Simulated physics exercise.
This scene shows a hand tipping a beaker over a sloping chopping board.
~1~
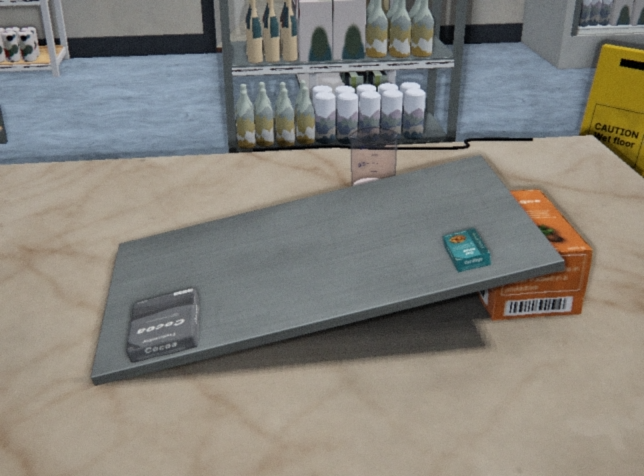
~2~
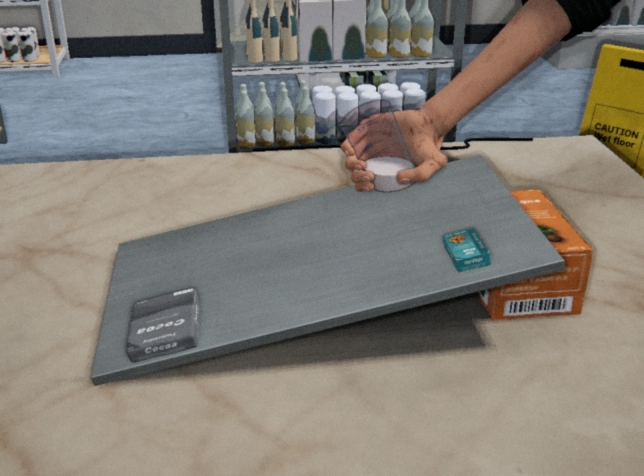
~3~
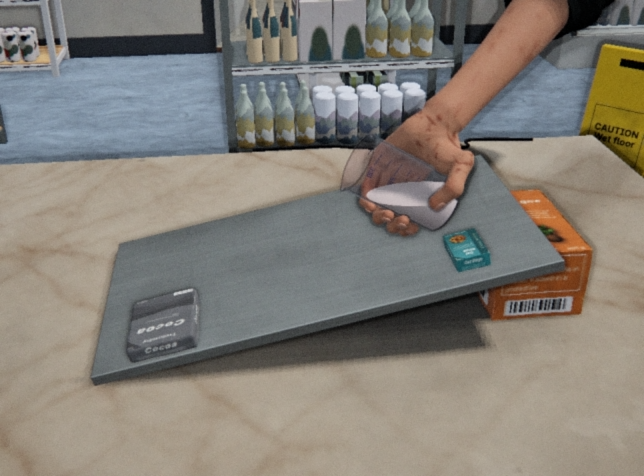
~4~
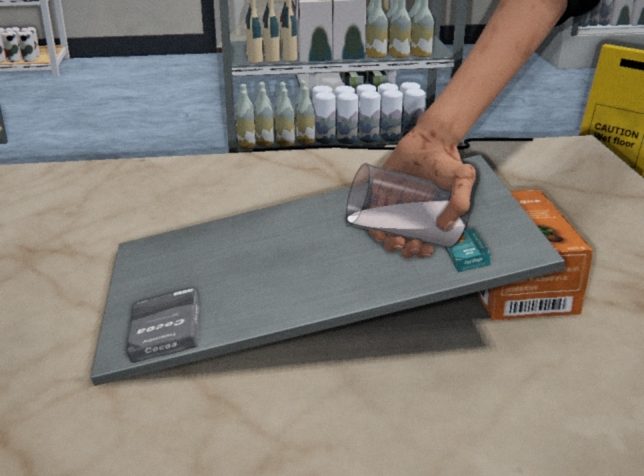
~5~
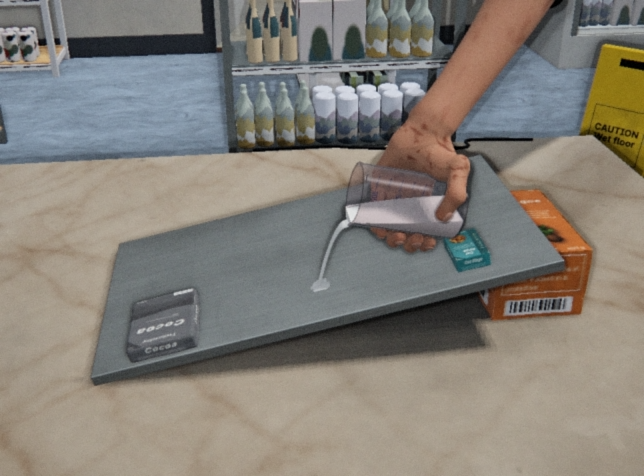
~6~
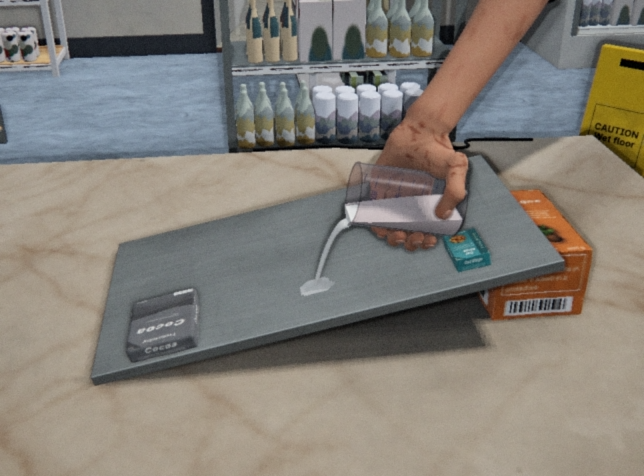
In a shop, a hand lifting a clear beaker, tilting it leftward and pouring white liquid onto a sloping grey board.
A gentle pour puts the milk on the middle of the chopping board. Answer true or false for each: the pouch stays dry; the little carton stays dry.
Pouch: False; little carton: True.
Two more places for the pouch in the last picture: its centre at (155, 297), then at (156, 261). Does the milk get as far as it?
At the first spot it gets dampened, at the second spot it remains clean.
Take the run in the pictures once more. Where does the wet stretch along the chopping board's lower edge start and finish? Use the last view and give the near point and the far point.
Wet edge: Approx. (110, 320) to (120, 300).
Soon after, it runs down to the left; the pouch is wet; the little carton is dry.
Later, it runs down to the left and off the end; the pouch is wet; the little carton is dry.
In the end, it runs down to the left and off the end; the pouch is wet; the little carton is dry.
